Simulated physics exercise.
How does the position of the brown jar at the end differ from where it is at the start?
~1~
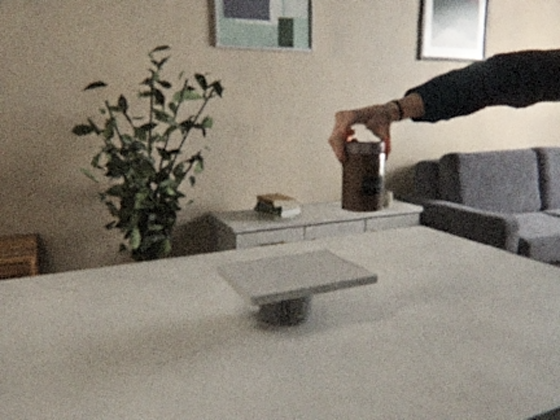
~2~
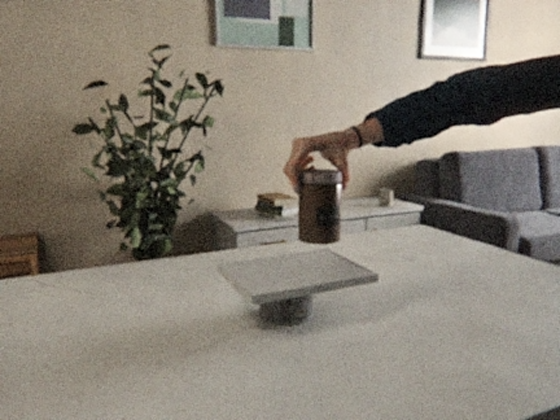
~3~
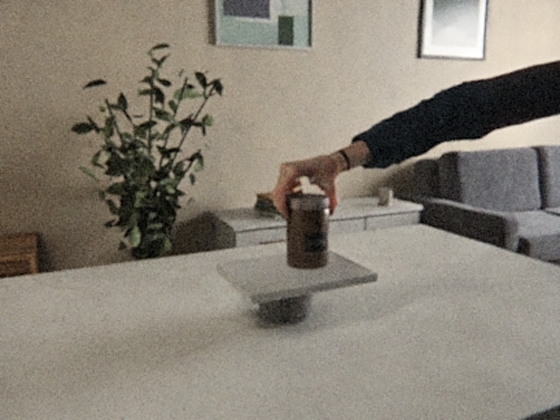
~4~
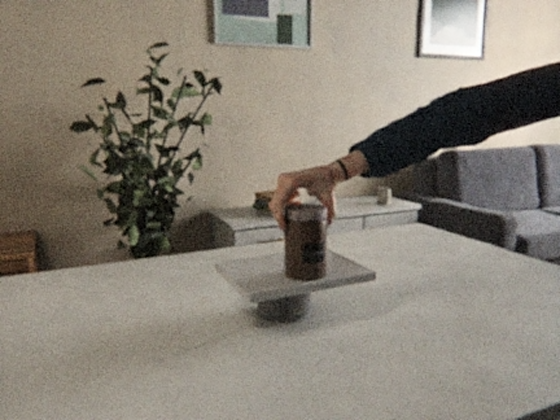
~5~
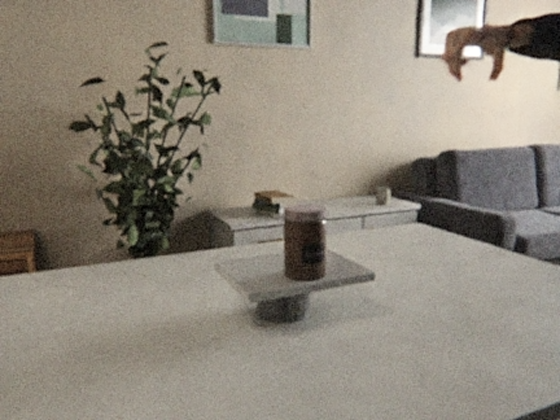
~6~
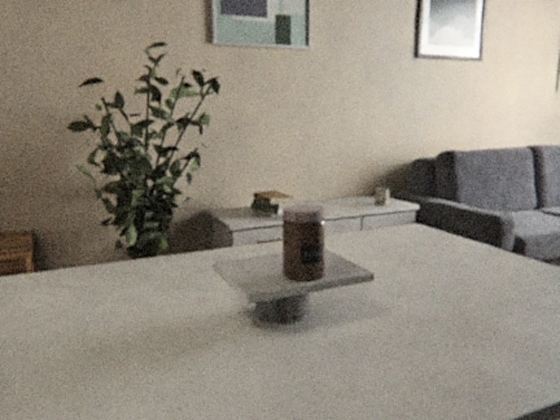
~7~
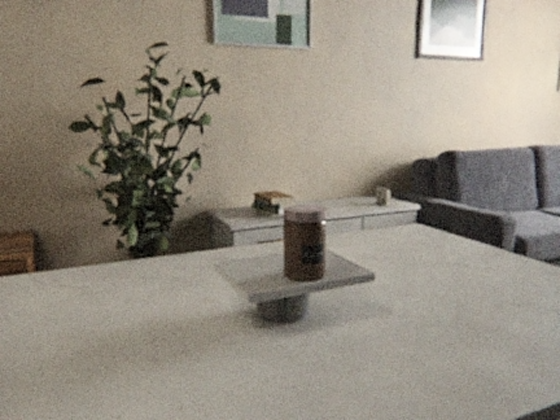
At the start the brown jar is held in the air to the upper right of the stand. By the end it is farther left and lower, standing upright on the flat top.
